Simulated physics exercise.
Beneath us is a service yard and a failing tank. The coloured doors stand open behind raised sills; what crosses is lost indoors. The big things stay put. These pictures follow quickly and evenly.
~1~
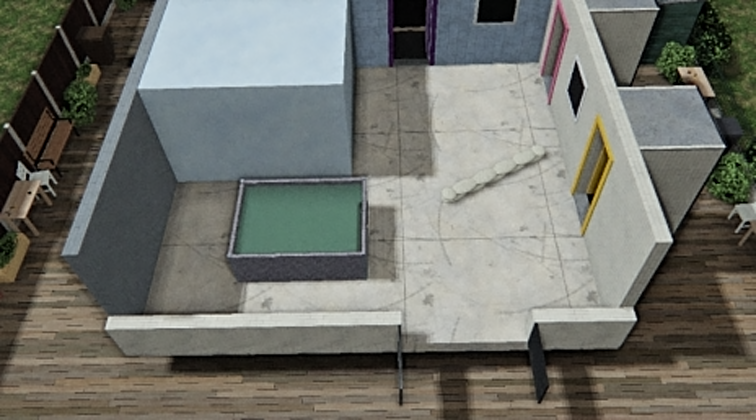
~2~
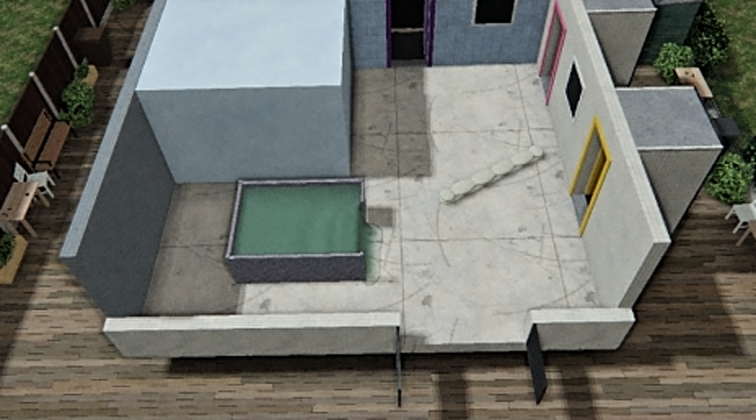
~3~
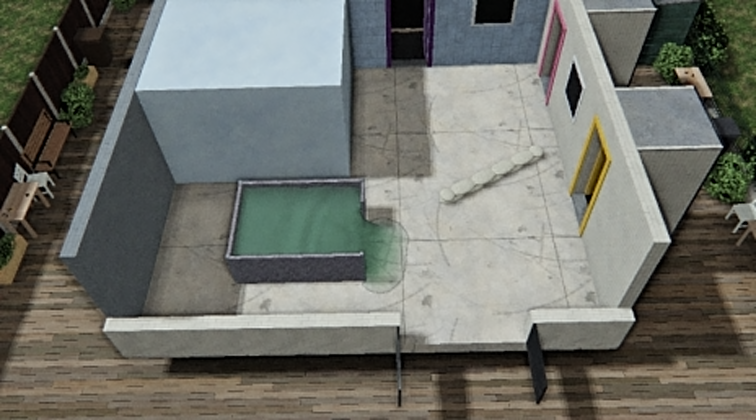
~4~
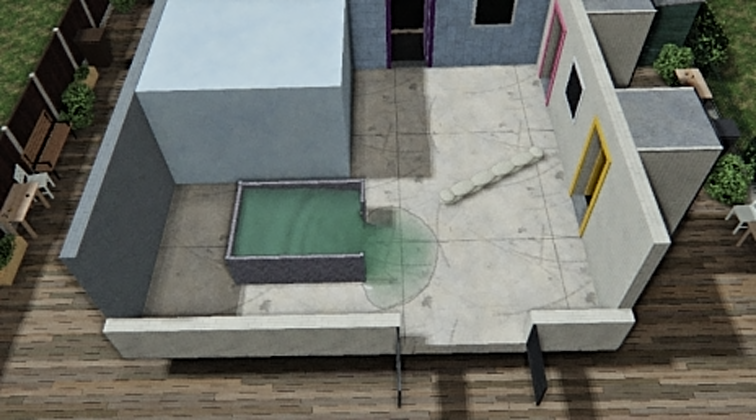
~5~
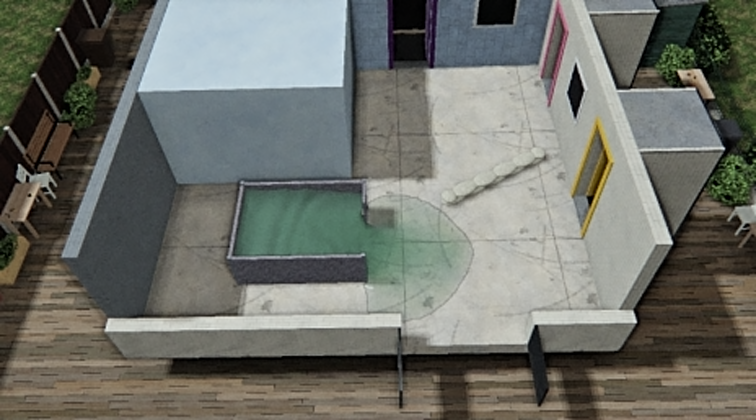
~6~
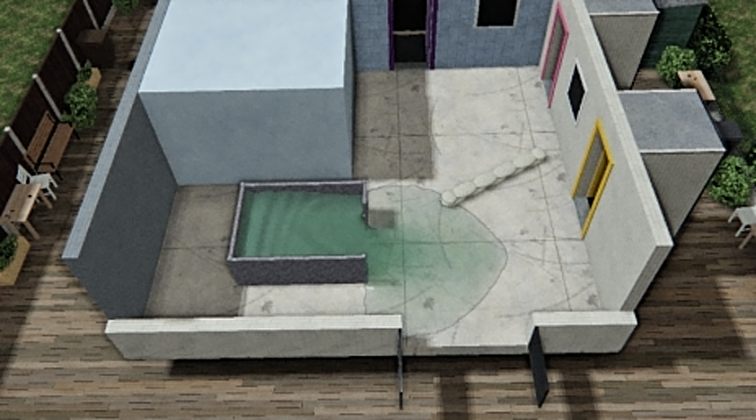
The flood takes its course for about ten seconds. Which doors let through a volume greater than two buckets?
Result: The pink door receives no more than two buckets. The purple door receives no more than two buckets. The yellow door receives more than two buckets.
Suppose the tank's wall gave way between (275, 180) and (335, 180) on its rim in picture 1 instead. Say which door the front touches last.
That's the purple one.
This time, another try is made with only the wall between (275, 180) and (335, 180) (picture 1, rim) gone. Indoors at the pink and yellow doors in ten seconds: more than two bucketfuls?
Result - pink door overshoots, yellow door undershoots.
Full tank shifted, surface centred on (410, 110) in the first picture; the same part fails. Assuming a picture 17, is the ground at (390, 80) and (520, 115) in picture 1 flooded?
In the order asked: Unreached, then waterlogged.
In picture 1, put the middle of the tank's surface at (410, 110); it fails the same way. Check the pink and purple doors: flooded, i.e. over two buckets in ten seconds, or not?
Log - pink door: Limit exceeded; purple door: Limit exceeded.
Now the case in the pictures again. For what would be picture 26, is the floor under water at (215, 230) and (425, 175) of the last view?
In order: Spared and swamped.
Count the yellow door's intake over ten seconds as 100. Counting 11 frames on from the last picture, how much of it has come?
Around 20 in a hundred.
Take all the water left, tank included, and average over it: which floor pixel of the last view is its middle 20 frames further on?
My reading is close to (431, 241).
A moment on, water covers 30 % of the floor; the pink door not reached, the purple door not reached, the yellow door wet at the sill, nothing in.
Next, water covers 35 % of the floor; the pink door not reached, the purple door not reached, the yellow door over two buckets in.
Then, water covers 40 % of the floor; the pink door wet at the sill, nothing in, the purple door not reached, the yellow door far over two buckets in.
Later, water covers 50 % of the floor; the pink door wet at the sill, nothing in, the purple door wet at the sill, nothing in, the yellow door far over two buckets in.
In the end, water covers 65 % of the floor; the pink door under two buckets in, the purple door under two buckets in, the yellow door far over two buckets in.
